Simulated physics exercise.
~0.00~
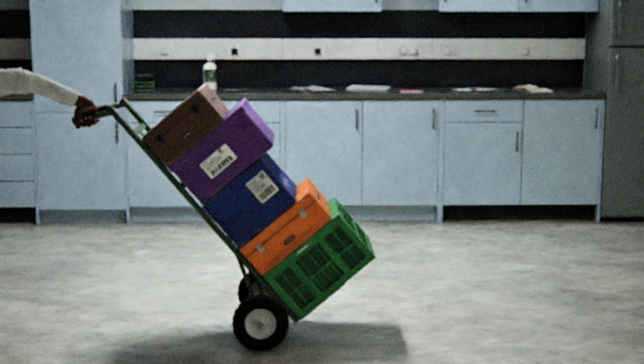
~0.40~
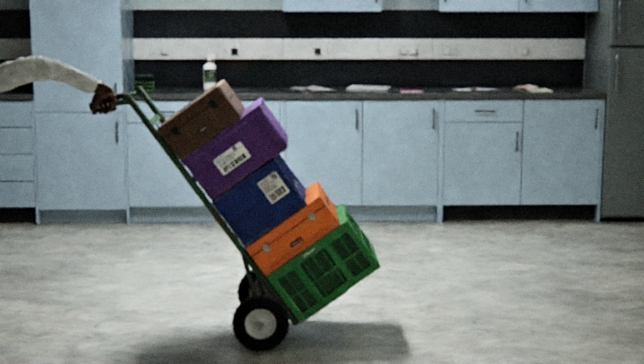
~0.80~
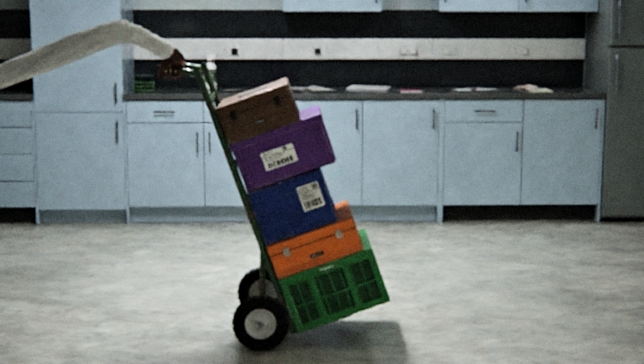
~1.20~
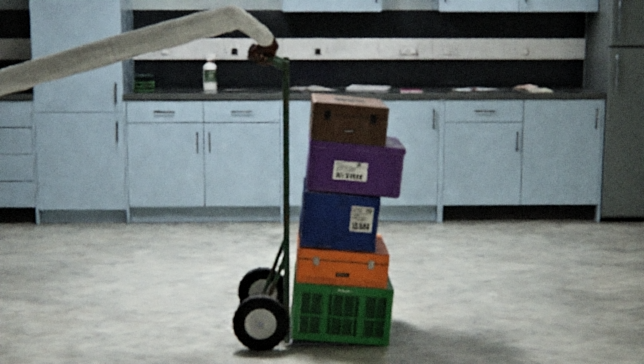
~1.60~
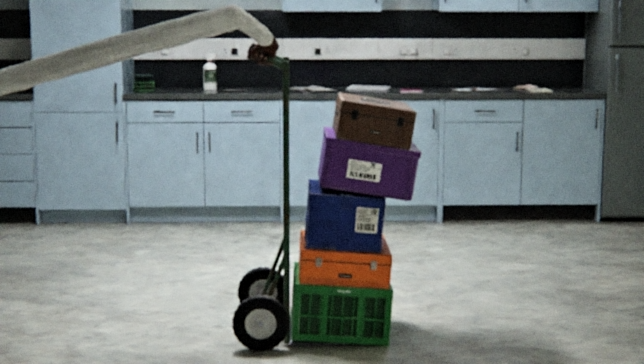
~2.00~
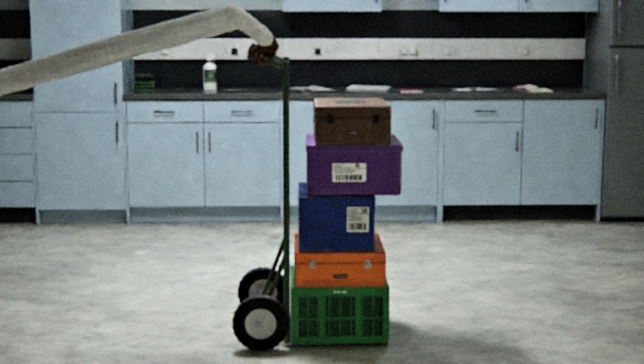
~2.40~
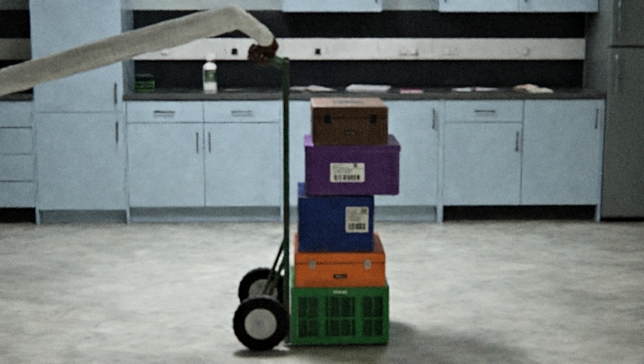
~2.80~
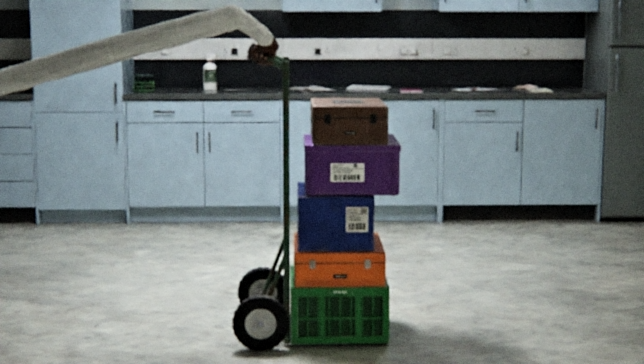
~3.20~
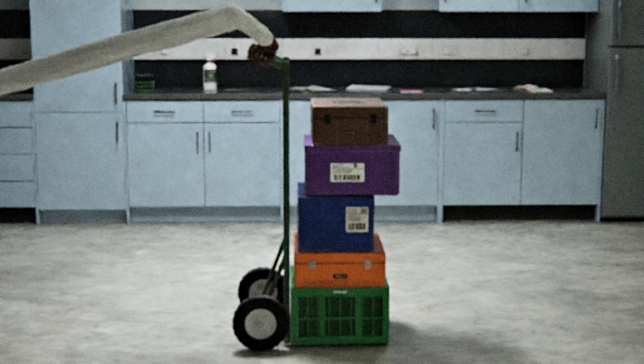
Five stacked boxes on a sack truck swing upright, wobble, and settle still standing.
